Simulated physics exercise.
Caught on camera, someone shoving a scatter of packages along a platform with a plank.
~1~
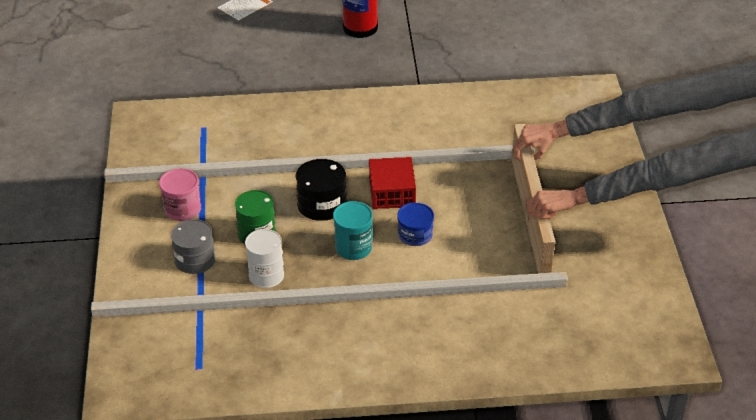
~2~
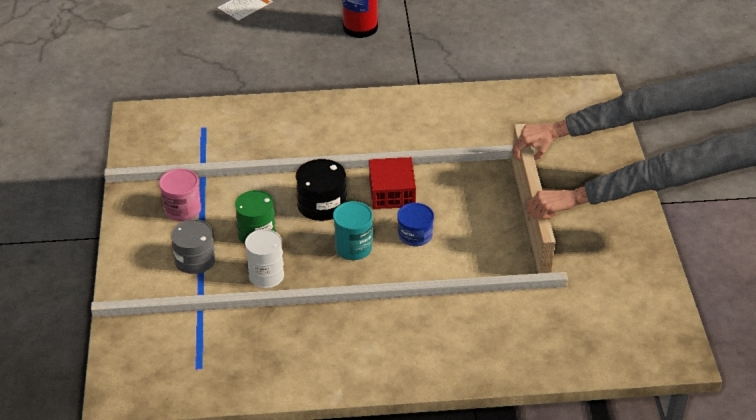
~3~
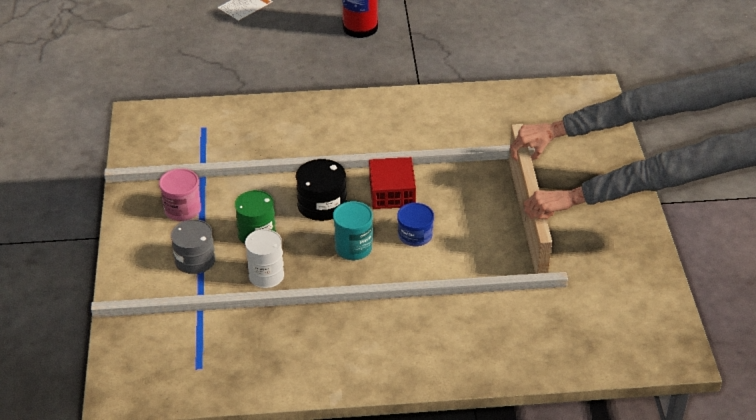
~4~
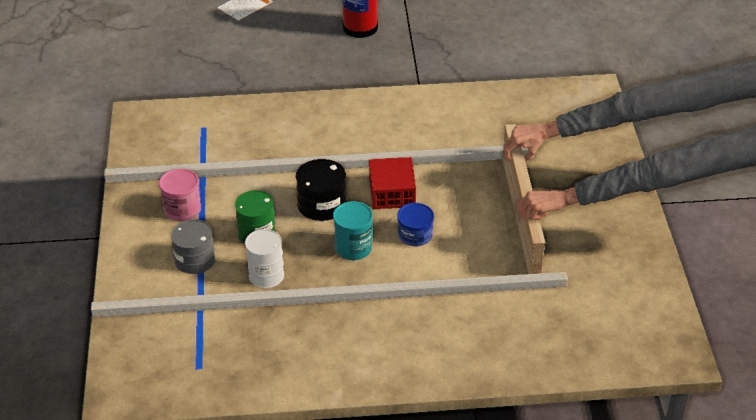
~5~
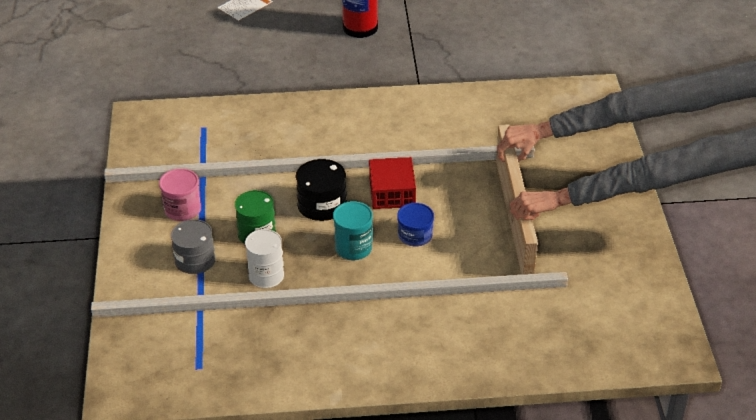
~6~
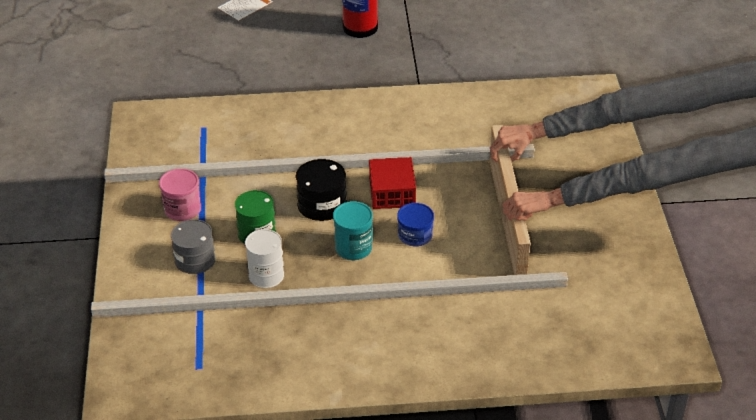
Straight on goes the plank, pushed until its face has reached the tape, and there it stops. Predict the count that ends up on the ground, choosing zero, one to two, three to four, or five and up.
The ones going over the edge come to a single one or a pair, I'd say.
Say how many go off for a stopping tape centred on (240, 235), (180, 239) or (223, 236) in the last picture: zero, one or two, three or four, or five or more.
First none, then either one or two, then zero.
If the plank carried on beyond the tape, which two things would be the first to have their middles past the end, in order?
Order, earliest first: Pink pail then black canister.
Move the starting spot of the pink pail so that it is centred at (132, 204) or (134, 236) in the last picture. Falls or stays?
Place by place, it tumbles off; stays on.
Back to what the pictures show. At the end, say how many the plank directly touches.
At rest, 4 are in contact.
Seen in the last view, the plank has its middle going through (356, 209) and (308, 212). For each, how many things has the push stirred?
First 4, then 6.
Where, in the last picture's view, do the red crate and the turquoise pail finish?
Close to (180, 196); the other close to (180, 249).
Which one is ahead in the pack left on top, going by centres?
Foremost is the black canister.
Soon after, none off yet; pink pail at rest near (181, 195); grey canister at rest near (193, 247); green canister at rest near (256, 218).
By the end, the number that fall off is one or two; fallen, pink pail.
